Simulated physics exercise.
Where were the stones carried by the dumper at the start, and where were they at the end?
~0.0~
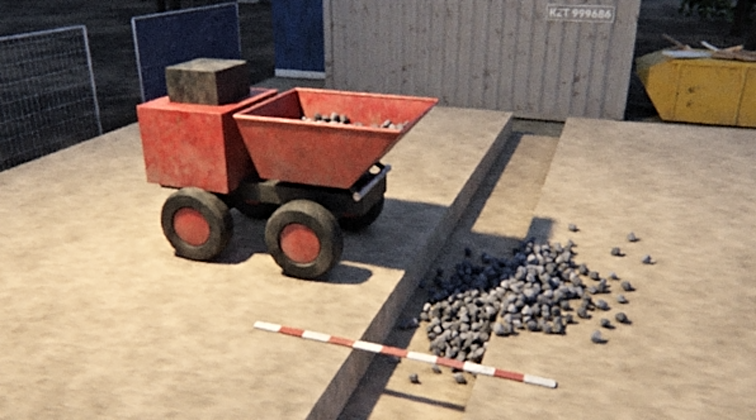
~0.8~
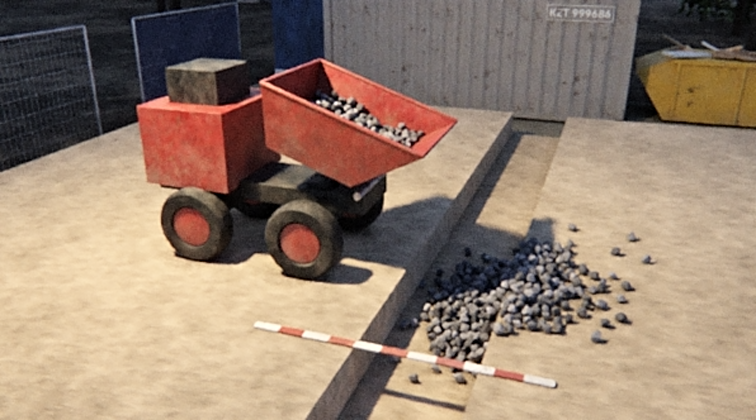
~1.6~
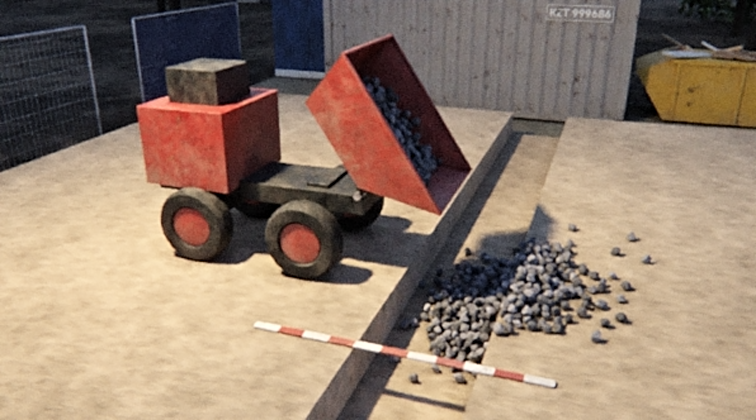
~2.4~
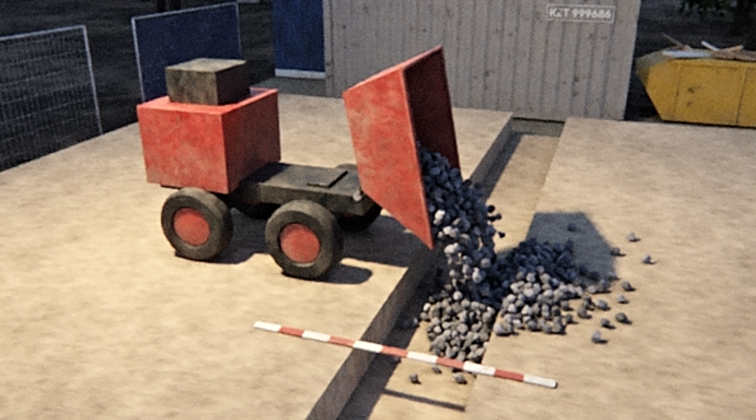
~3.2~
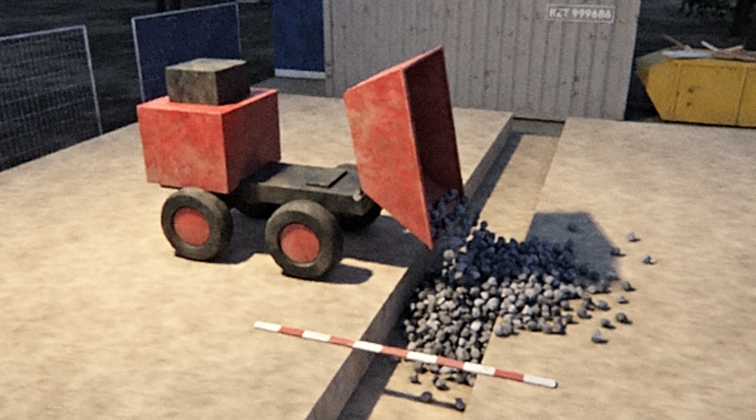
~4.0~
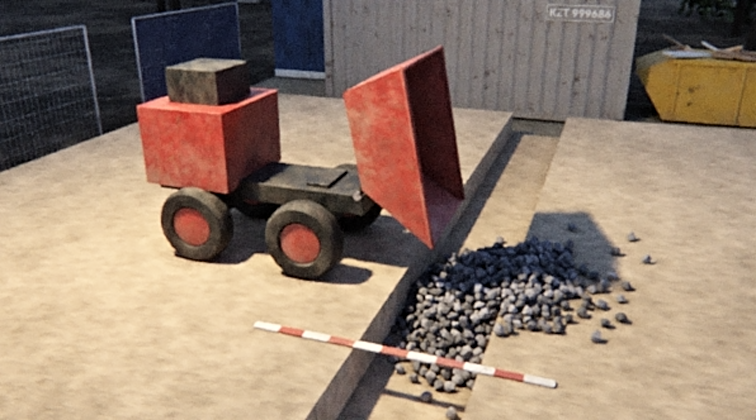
At the start they were in the dumper's red skip. By the end they had slid out to the lower right and lay with the earlier stones, mostly in the trench.
